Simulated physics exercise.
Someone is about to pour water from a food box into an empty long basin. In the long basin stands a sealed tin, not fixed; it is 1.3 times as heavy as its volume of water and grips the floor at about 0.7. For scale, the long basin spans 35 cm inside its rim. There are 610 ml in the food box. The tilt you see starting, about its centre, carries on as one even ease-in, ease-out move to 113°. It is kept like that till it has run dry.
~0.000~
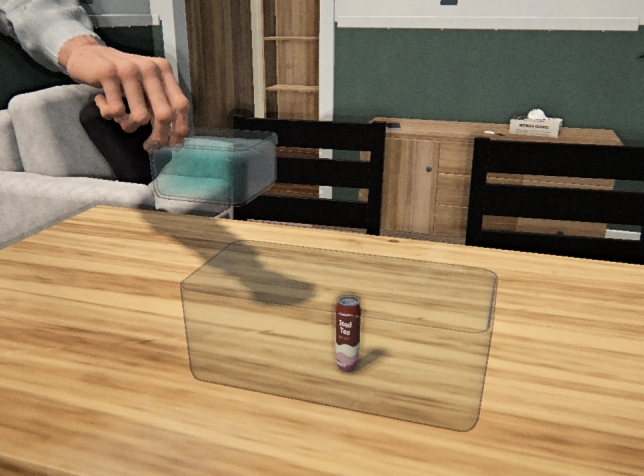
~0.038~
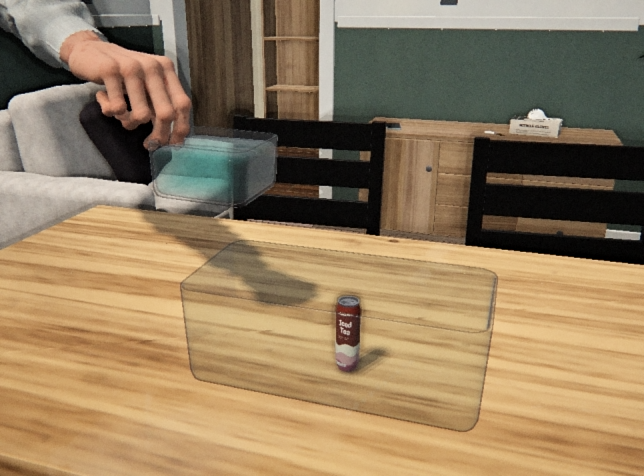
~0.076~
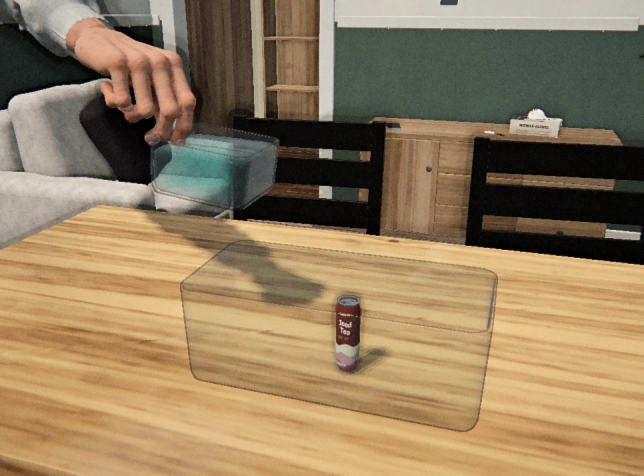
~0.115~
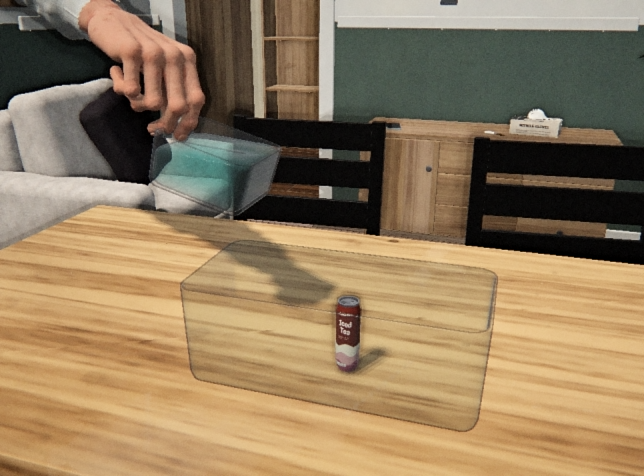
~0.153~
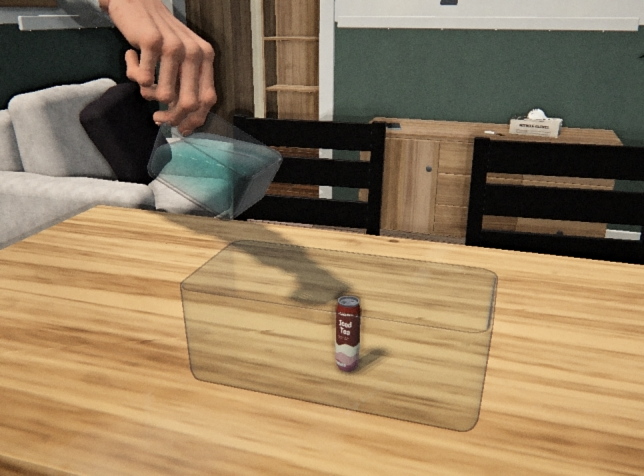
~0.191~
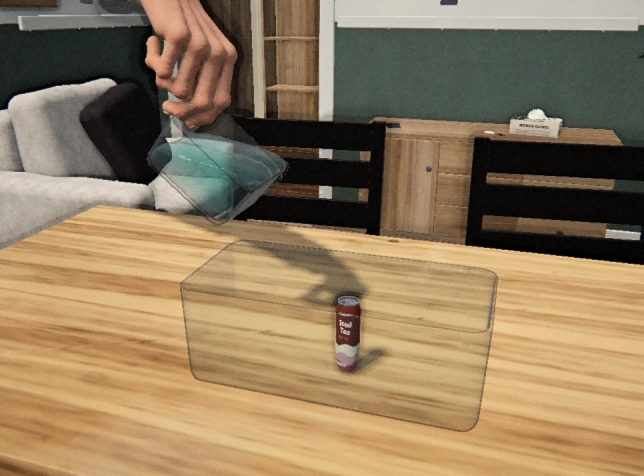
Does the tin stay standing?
It remains upright.
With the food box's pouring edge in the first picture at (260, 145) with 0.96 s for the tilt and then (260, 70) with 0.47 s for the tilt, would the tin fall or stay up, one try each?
First it keeps standing; then it falls.
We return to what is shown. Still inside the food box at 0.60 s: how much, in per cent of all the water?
Near 1 in a hundred.
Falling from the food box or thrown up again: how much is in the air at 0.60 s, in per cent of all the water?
About 4 per cent.
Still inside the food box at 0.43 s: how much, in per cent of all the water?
About 10 per cent.
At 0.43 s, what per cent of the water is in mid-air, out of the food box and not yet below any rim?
About 36 per cent.
By 0.43 s the tilt is 110° and 10 per cent is still to pour; the tin stands where it began.
By 0.60 s the tilt is 113° and 1 per cent is still to pour; the tin stands where it began.
By 0.77 s the tilt is 113° and 0 per cent is still to pour; the tin stands where it began.
By 0.97 s the tilt is 113° and 0 per cent is still to pour; the tin stands where it began.
At rest the tin stands where it began.
